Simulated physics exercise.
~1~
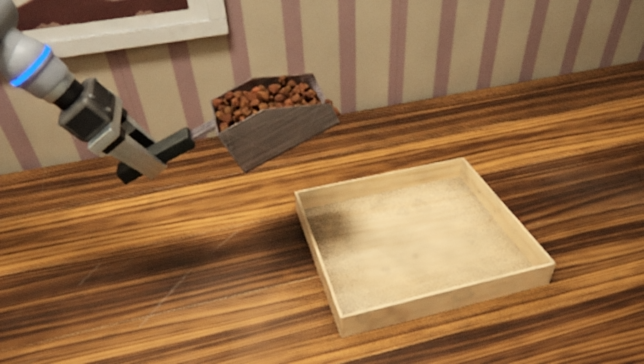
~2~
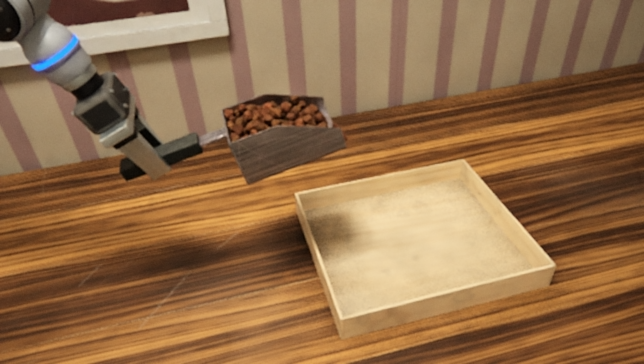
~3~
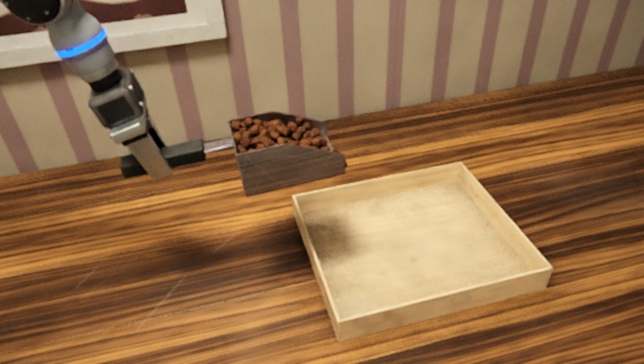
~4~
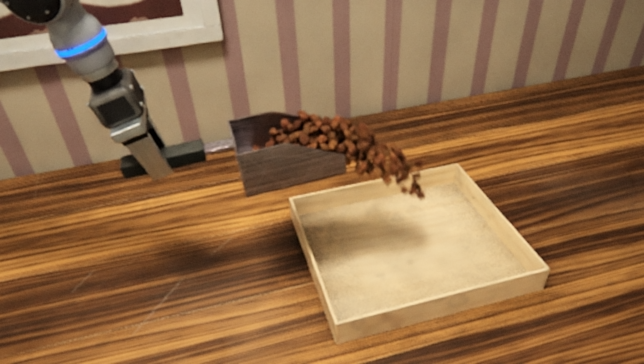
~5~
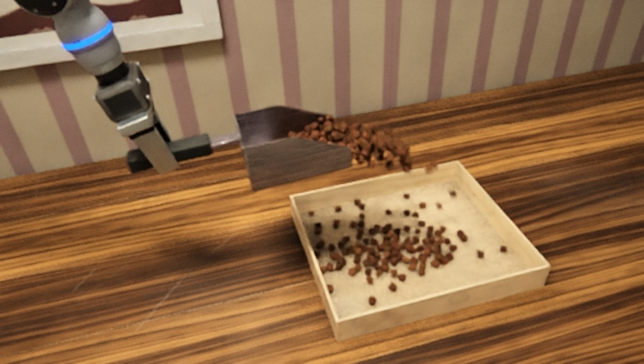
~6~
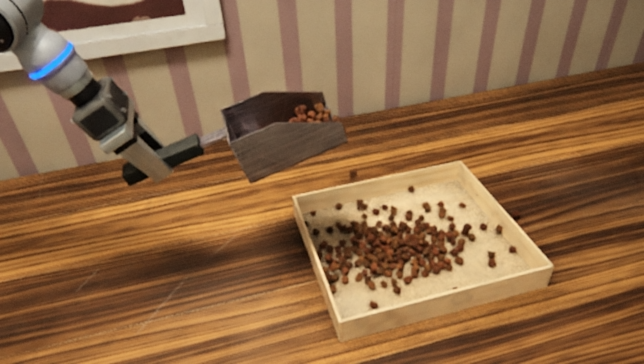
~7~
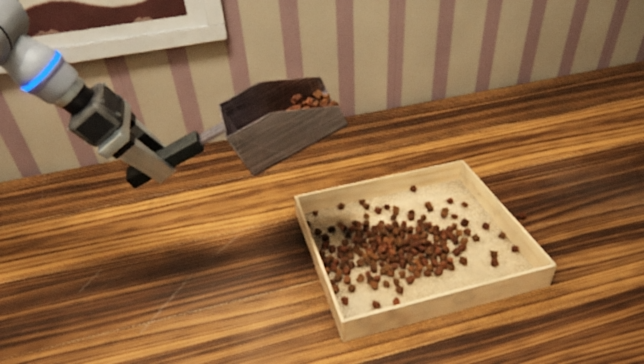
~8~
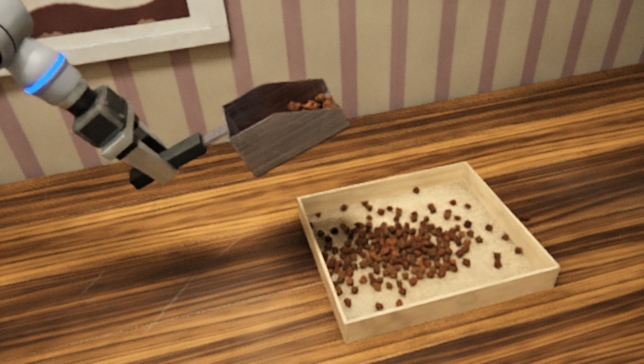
Robotic arm lowering and jerking a scoop of brown pellets, spilling most into a wooden tray, then tilting back with some left.
